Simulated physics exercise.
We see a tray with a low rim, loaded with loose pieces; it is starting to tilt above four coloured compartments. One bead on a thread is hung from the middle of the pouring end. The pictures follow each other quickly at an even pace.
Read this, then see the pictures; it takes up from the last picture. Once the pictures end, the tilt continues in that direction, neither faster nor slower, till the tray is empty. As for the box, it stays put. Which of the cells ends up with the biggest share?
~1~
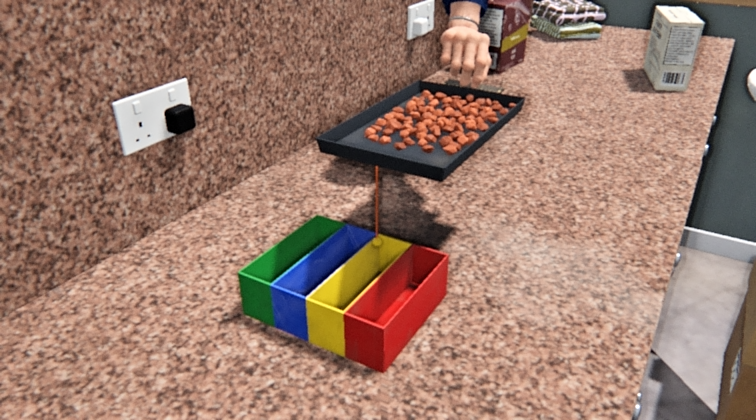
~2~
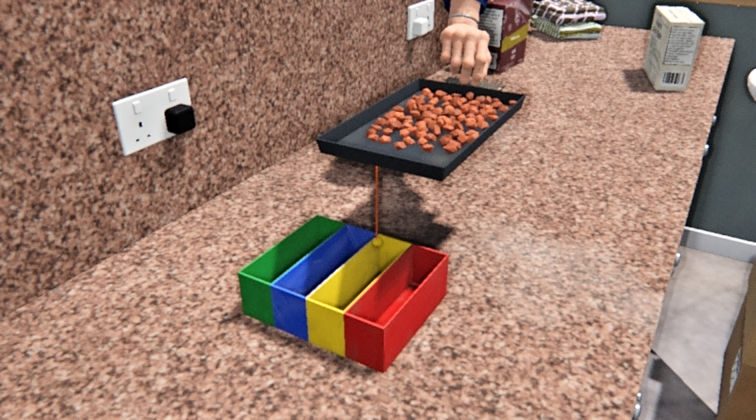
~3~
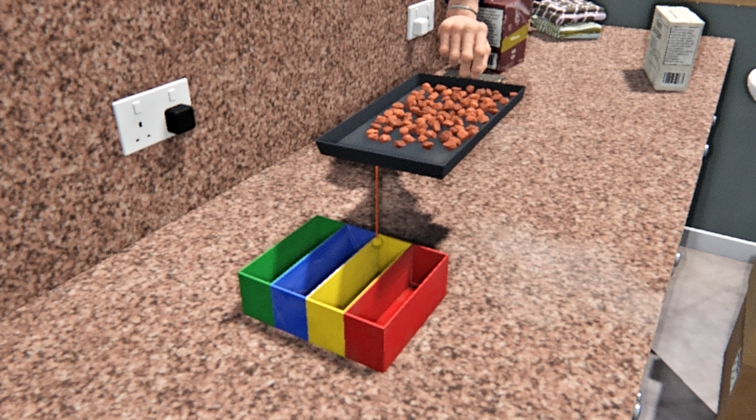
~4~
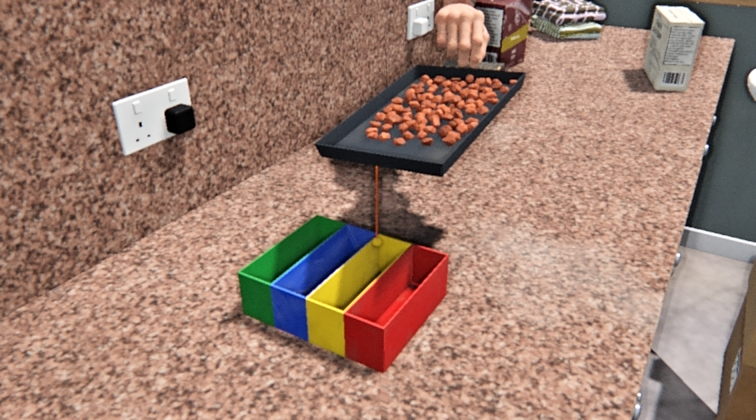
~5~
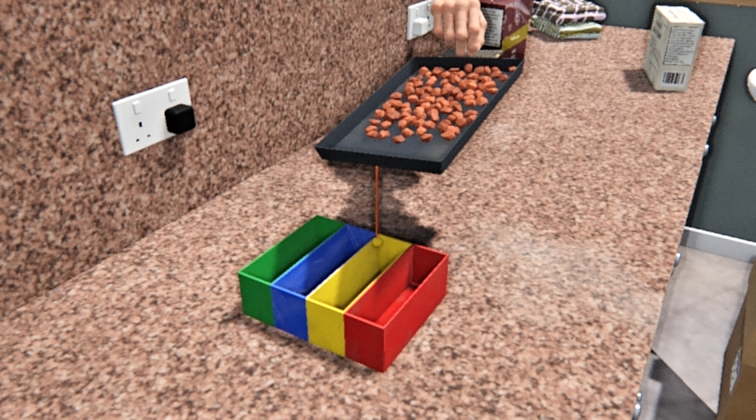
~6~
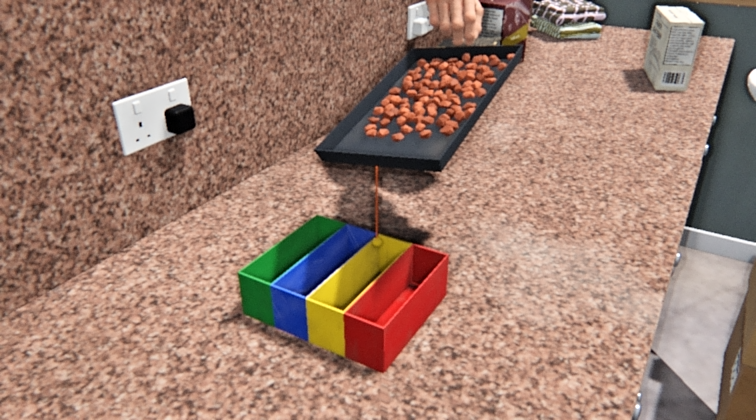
Green.
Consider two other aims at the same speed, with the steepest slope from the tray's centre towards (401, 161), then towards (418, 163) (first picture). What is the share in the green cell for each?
About 0 and 0 percent.
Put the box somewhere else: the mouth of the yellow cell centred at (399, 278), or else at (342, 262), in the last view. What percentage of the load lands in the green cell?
First placement: 40 per cent; second placement: 10 per cent.
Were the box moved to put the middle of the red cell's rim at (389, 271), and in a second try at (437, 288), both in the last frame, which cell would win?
First the blue one, then that green cell.
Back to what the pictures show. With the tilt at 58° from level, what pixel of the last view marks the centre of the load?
Roughly (353, 131).
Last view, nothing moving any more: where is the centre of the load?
Close to (315, 278) in the last picture.
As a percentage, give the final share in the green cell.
Result: Near 60 %.
Soon after the last picture, tray tipped steeply; nearly all on the tray; a small part falling or outside the box.
A little later, tray tipped right over; about a third on the tray; about a third in the green cell; about a quarter in the blue cell; a small part falling or outside the box.
Later still, tray tipped past a quarter turn; about half in the green cell; about a third in the blue cell; a stray few falling or outside the box.
At rest, tray tipped past a quarter turn; about half in the green cell; about a third in the blue cell; none in the red cell; none in the yellow cell; a stray few outside the box.
